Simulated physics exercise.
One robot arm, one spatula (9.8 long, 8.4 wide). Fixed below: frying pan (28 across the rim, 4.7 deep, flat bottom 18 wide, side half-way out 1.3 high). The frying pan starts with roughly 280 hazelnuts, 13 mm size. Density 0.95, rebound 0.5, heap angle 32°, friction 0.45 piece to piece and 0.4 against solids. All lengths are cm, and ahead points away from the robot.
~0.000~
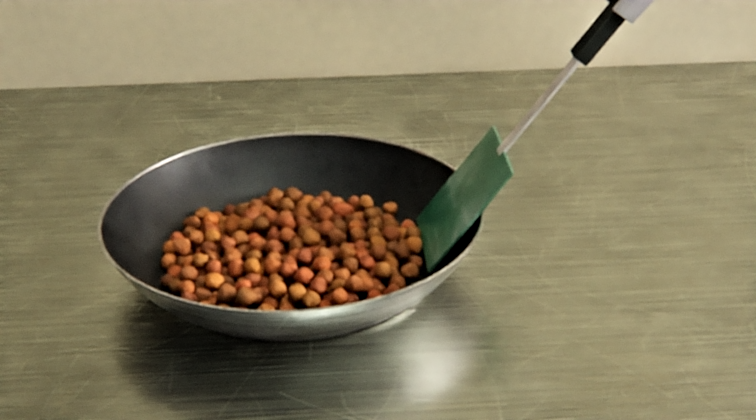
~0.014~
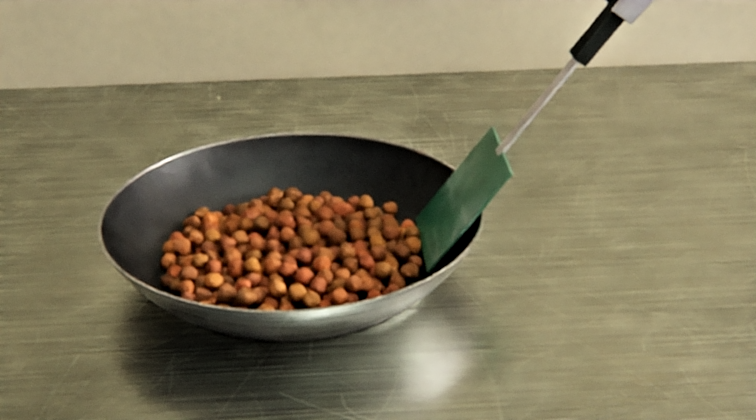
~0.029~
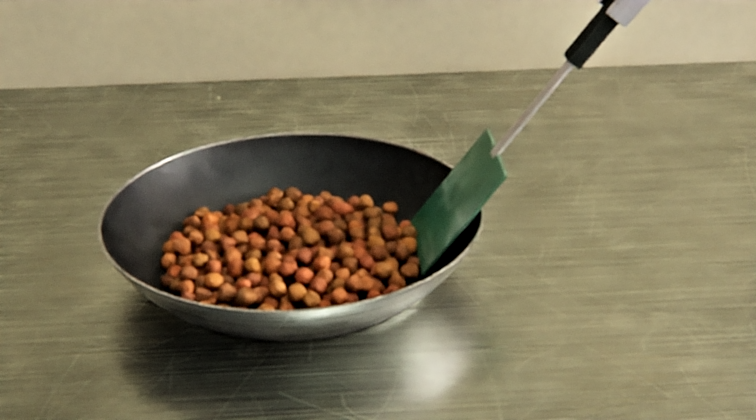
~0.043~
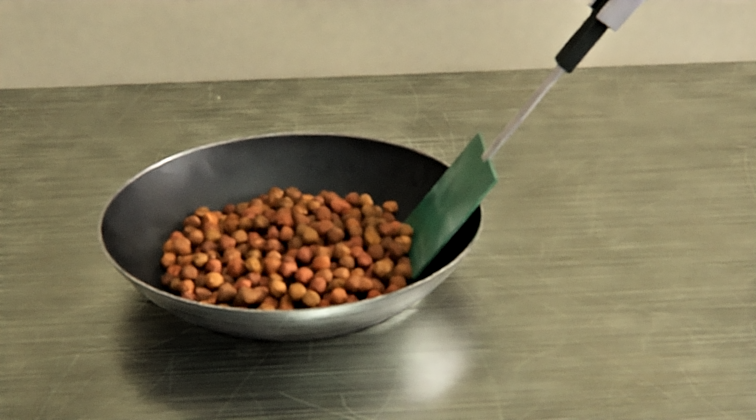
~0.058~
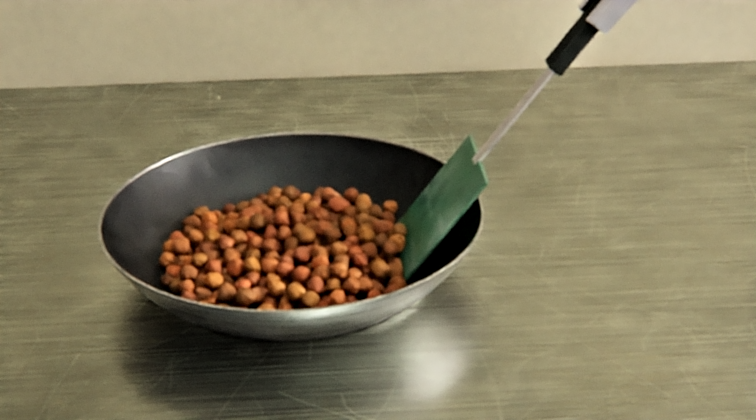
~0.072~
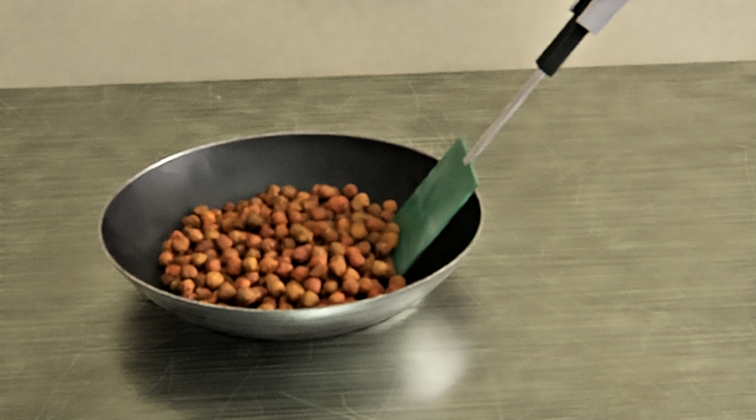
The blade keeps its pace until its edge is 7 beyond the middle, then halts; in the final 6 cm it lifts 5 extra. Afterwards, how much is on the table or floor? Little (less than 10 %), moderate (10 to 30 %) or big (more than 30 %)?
On the table or floor the share is little, less than 10 %.
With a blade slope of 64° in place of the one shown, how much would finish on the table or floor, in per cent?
It would be near 0 per cent.
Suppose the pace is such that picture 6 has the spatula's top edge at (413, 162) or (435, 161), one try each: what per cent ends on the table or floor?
About 20 and 10 per cent.
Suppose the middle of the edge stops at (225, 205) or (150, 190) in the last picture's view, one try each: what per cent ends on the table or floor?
Some 0 and 15 per cent.
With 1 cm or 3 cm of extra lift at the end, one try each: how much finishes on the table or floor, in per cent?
Some 0 and 0 per cent.
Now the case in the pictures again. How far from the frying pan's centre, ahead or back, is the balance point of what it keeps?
Some 4.5 cm ahead.
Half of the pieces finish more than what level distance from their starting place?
Roughly 3 cm.
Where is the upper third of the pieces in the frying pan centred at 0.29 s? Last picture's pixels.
At about (224, 234).
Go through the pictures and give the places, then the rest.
In the first picture, spatula top edge at (503, 148), sloping 53°; upper third of the load around (300, 247), from x 170 to 415, top at y 195; 275 in the frying pan.
In the second picture, spatula top edge at (502, 149), sloping 53°; upper third of the load around (299, 247), from x 170 to 415, top at y 195.
In the third picture, spatula top edge at (497, 151), sloping 53°; upper third of the load around (303, 246), from x 170 to 410, top at y 195.
In the fourth picture, spatula top edge at (488, 155), sloping 53°; upper third of the load around (300, 244), from x 170 to 405, top at y 195.
In the fifth picture, spatula top edge at (479, 158), sloping 53°; upper third of the load around (297, 245), from x 165 to 400, top at y 195.
In the sixth picture, spatula top edge at (470, 159), sloping 53°; upper third of the load around (299, 243), from x 165 to 400, top at y 190; 275 in the frying pan.
After 0.18 s, sloping 53°, highest piece 4 above the table; 275 in the frying pan.
After 0.29 s, sloping 53°, highest piece 5 above the table; 275 in the frying pan.
After 0.55 s, sloping 53°, highest piece 5 above the table; 275 in the frying pan.
After 1.60 s, sloping 53°, highest piece 5 above the table; 275 in the frying pan.
At rest, 275 in the frying pan. That is 0 % on the table or floor.
